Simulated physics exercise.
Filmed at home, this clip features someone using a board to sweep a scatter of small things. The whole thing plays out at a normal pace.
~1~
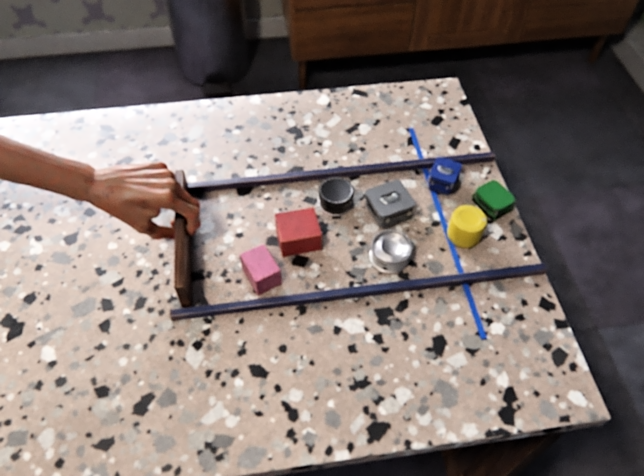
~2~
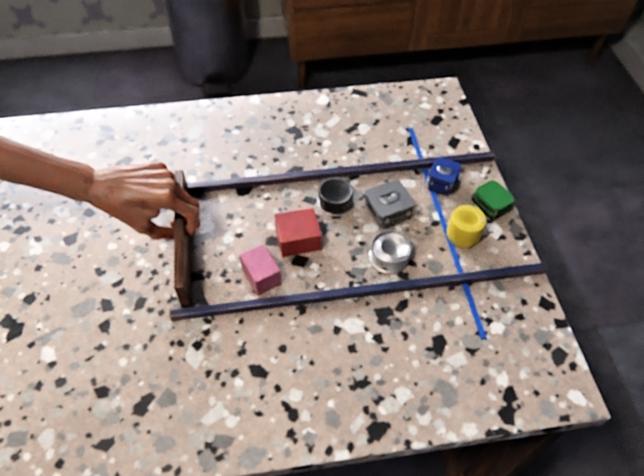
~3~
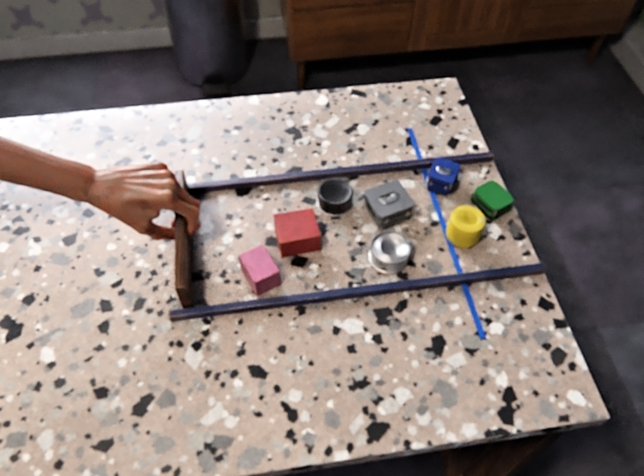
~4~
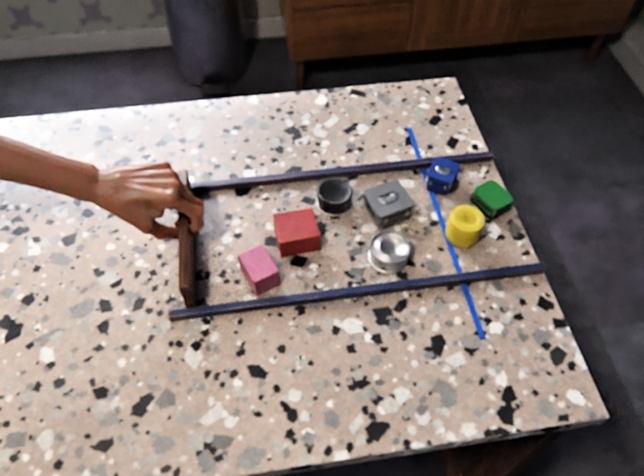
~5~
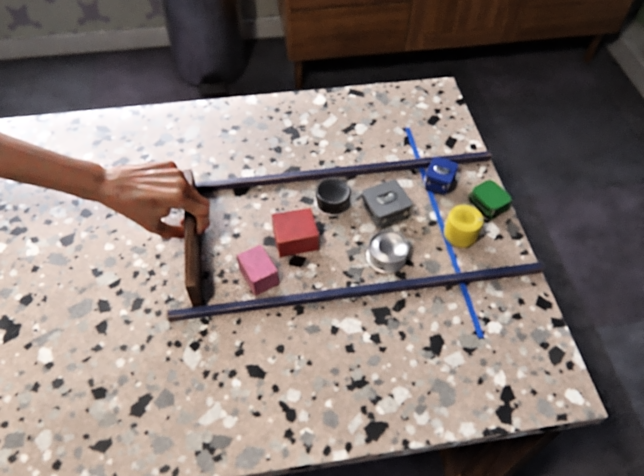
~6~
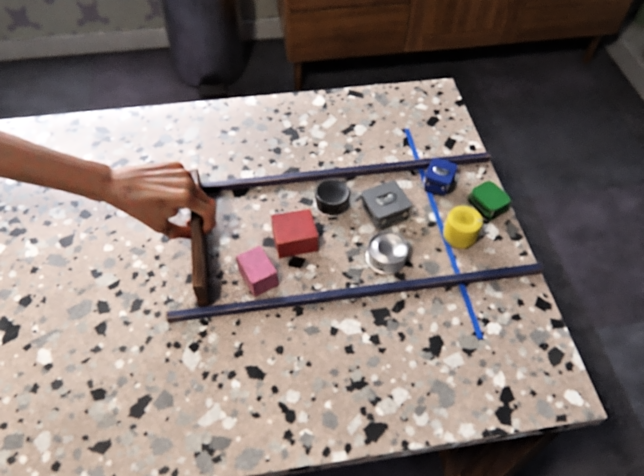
In this clip, a hand holds a dark board upright between two rails on a speckled tabletop, then slides it slightly right toward a pink block and other small colourful objects, which stay in place near a blue tape line.
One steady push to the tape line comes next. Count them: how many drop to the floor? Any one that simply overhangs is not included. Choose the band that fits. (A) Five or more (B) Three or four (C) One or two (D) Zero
(C) One or two.
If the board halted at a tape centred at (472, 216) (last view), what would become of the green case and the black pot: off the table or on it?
The green case? It heads down. The black pot? It does not drop.
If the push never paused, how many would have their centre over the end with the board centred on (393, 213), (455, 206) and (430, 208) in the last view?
0, 1 and 1.
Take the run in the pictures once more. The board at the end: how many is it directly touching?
It adds up to 3.
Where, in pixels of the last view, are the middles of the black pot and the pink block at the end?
The black pot comes to rest close to (447, 185), while the pink block rests close to (466, 248).
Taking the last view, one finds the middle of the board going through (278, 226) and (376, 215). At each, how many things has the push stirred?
2, then 6.
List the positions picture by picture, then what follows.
The first picture shows green case (494, 200); yellow lid (467, 227); blue case (444, 177); board (183, 236); tape (443, 219).
The second picture shows yellow lid (466, 227); white pot (390, 252).
The third picture shows blue case (442, 177); black pot (335, 197).
The fourth picture shows green case (492, 200); board (187, 236).
The fifth picture shows yellow lid (463, 226); pink block (258, 270).
The sixth picture shows green case (489, 201); yellow lid (462, 227); blue case (440, 177); board (198, 235); tape (439, 219).
Soon after, none off yet; green case at rest near (489, 201); yellow lid at rest near (462, 227); blue case at rest near (440, 177).
After that, none off yet; green case at rest near (489, 201); yellow lid displaced a little near (472, 223); blue case displaced a little near (451, 172).
In the end, the number that fall off is one or two; gone, green case.
